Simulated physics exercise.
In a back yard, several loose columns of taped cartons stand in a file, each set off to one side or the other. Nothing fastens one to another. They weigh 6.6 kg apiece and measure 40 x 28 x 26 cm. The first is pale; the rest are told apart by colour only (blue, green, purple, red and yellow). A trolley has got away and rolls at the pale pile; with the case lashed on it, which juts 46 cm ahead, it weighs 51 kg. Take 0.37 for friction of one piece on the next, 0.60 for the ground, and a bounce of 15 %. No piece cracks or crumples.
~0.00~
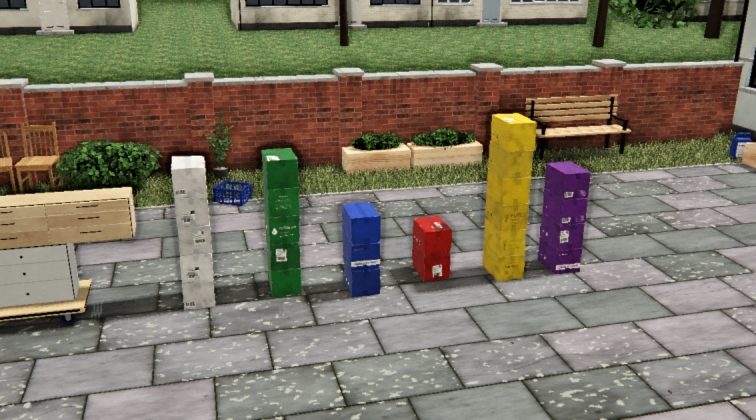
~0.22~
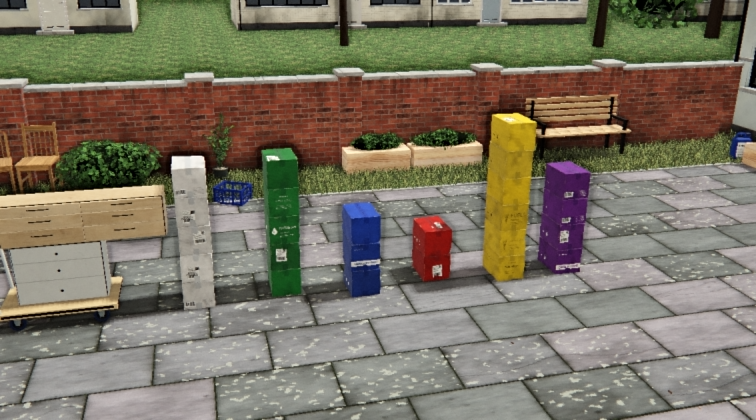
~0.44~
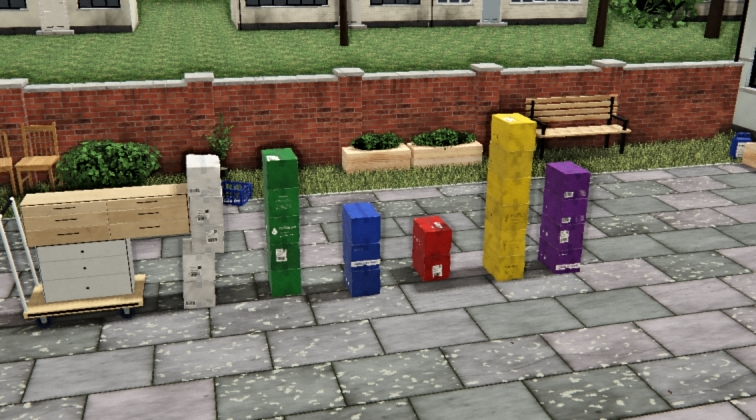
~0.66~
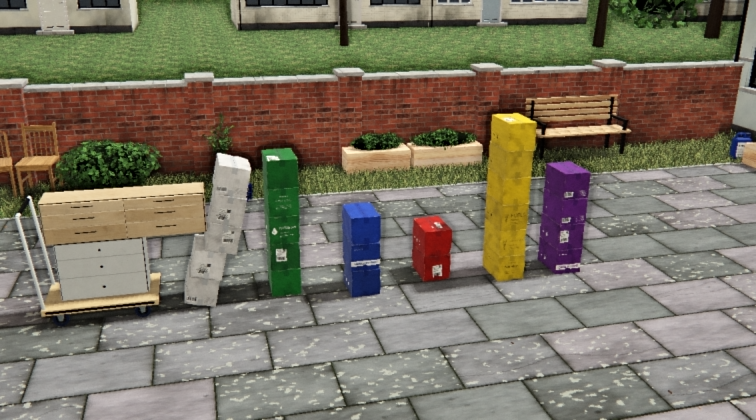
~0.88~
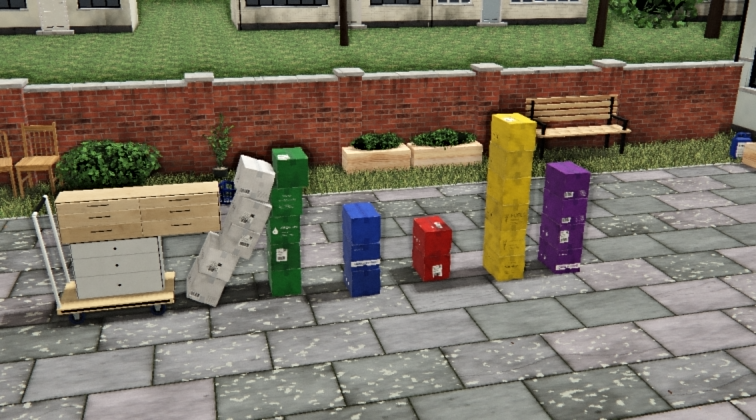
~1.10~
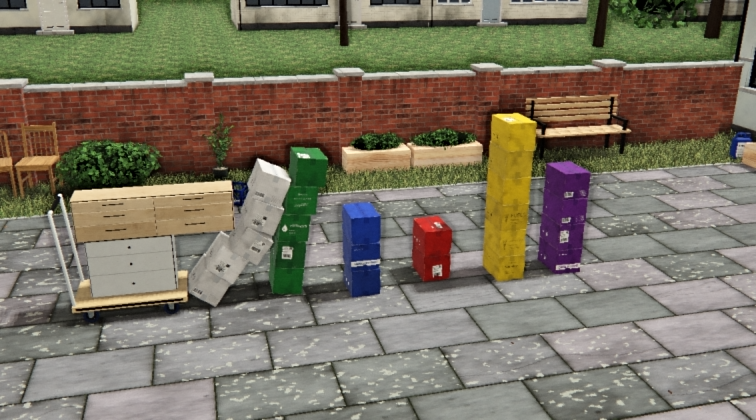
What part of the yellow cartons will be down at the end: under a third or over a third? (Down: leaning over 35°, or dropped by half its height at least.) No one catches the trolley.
It comes to less than a third.
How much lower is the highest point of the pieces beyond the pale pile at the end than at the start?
About 0 cm.
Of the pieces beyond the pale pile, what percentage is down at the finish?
Roughly 45 per cent of them.
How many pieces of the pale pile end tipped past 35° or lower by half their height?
The count is 5.
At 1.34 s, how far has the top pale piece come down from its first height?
Roughly 20 cm.
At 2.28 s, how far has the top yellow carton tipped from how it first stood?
Some 0°.
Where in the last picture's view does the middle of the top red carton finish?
At about (461, 242).
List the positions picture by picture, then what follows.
In the first frame (we follow the side turned to the camera), load (123, 211) 36 cm short; top yellow carton (523, 137); top red carton (438, 244); no other piece has moved.
The second frame shows load (157, 208) 9 cm short; top yellow carton (523, 137).
The third frame shows load (182, 206) 12 cm in; top yellow carton (523, 137).
The fourth frame shows load (198, 205) 25 cm in, top of the pale pile leaning 14°; top yellow carton (523, 137); no other piece has moved.
The fifth frame shows load (213, 204) 38 cm in, top of the pale pile leaning 19°; top yellow carton (523, 137); top green carton (293, 173) displaced 9 cm; 2 stirred so far.
The sixth frame shows load (226, 203) 50 cm in, top of the pale pile leaning 25°; top yellow carton (523, 137); top green carton (312, 173) tipped 7°; steepest lean 7°, the carton at (302, 201); 5 stirred so far.
Around 1.34 s, 5 of the pale pile down; none of the 6 yellow cartons down (0 of 20 in all colours); top yellow carton unmoved; top green carton tipped 19°.
Around 1.68 s, 5 of the pale pile down; none of the 6 yellow cartons down (4 of 20 in all colours); top yellow carton unmoved; top green carton tipped 55°, 24 cm lower.
Around 2.28 s, 5 of the pale pile down; none of the 6 yellow cartons down (8 of 20 in all colours); top yellow carton displaced 29 mm; top green carton on its side.
Finally (4.0 s), 5 of the pale pile down; none of the 6 yellow cartons down (9 of 20 in all colours); top yellow carton displaced 32 mm; top blue carton upside down. That is 0 per cent. Seen by the last camera, middles, top yellow carton near (516, 132), top blue carton near (475, 264).
